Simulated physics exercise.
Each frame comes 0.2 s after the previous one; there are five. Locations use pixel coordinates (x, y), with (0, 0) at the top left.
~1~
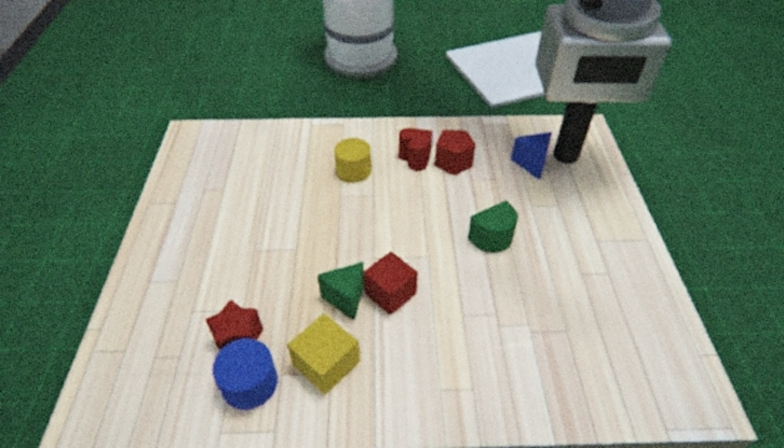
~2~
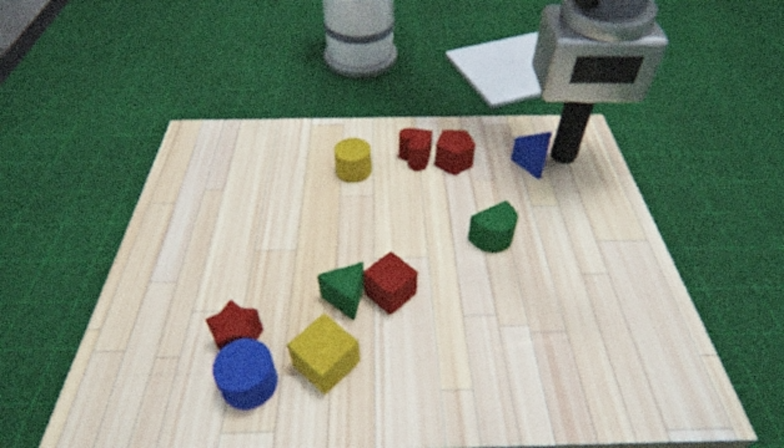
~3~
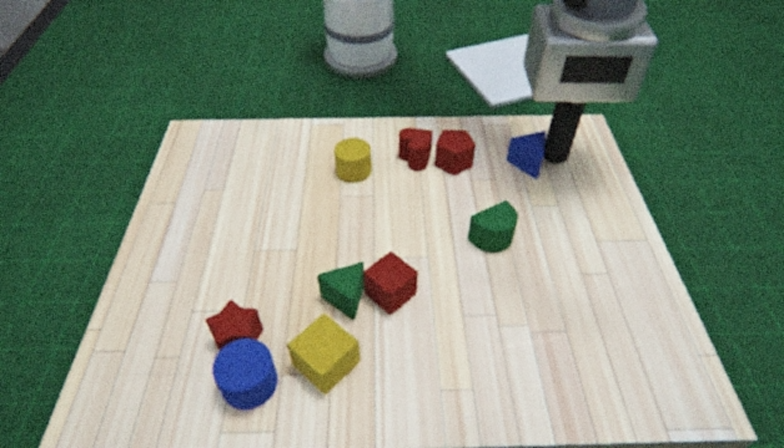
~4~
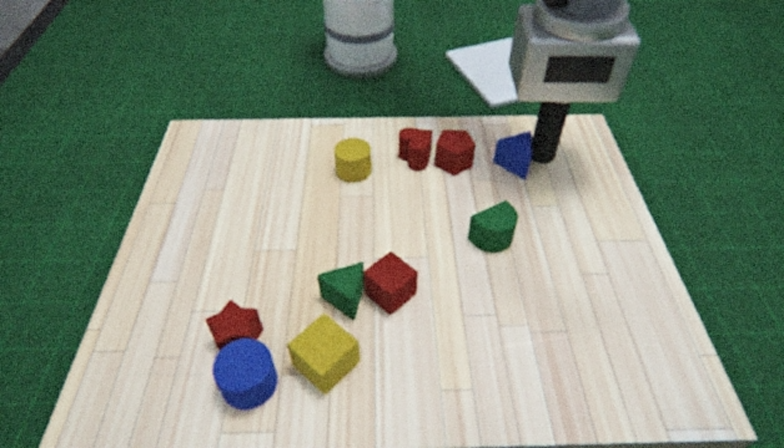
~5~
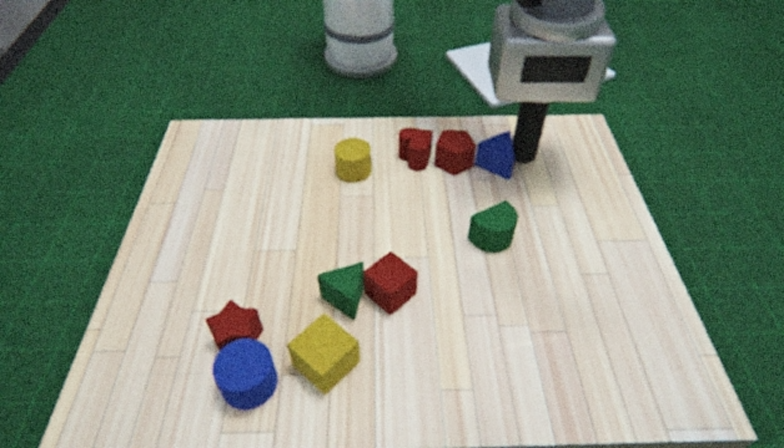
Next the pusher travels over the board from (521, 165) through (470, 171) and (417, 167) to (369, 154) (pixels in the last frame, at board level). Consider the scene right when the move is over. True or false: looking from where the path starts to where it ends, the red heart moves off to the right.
The statement is true.
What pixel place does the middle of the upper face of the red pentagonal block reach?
It should be at about (376, 156).
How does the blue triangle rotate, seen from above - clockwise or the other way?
Its rotation is counterclockwise.
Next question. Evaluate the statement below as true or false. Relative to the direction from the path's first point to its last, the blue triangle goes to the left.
That claim is true.
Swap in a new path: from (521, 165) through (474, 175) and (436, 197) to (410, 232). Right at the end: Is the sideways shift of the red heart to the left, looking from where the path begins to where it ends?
Short answer: No.
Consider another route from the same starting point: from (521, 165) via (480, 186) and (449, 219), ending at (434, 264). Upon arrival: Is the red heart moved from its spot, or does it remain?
That block moves.
The first path, step by step. One third of the way, pusher at (471, 163); red heart at (397, 131), turned 20° clockwise; red pentagonal block at (421, 148), turned 70° clockwise; blue triangle at (453, 158), turned 35° anticlockwise.
Two thirds of the way, pusher at (418, 159); red heart at (390, 130), turned 50° clockwise; red pentagonal block at (390, 154), turned 70° clockwise; blue triangle at (437, 167), turned 65° anticlockwise.
At the end, pusher at (369, 146); yellow disc at (336, 151); red heart at (366, 115), turned 80° clockwise; red pentagonal block at (376, 156), turned 25° clockwise; blue triangle at (437, 167), turned 65° anticlockwise.
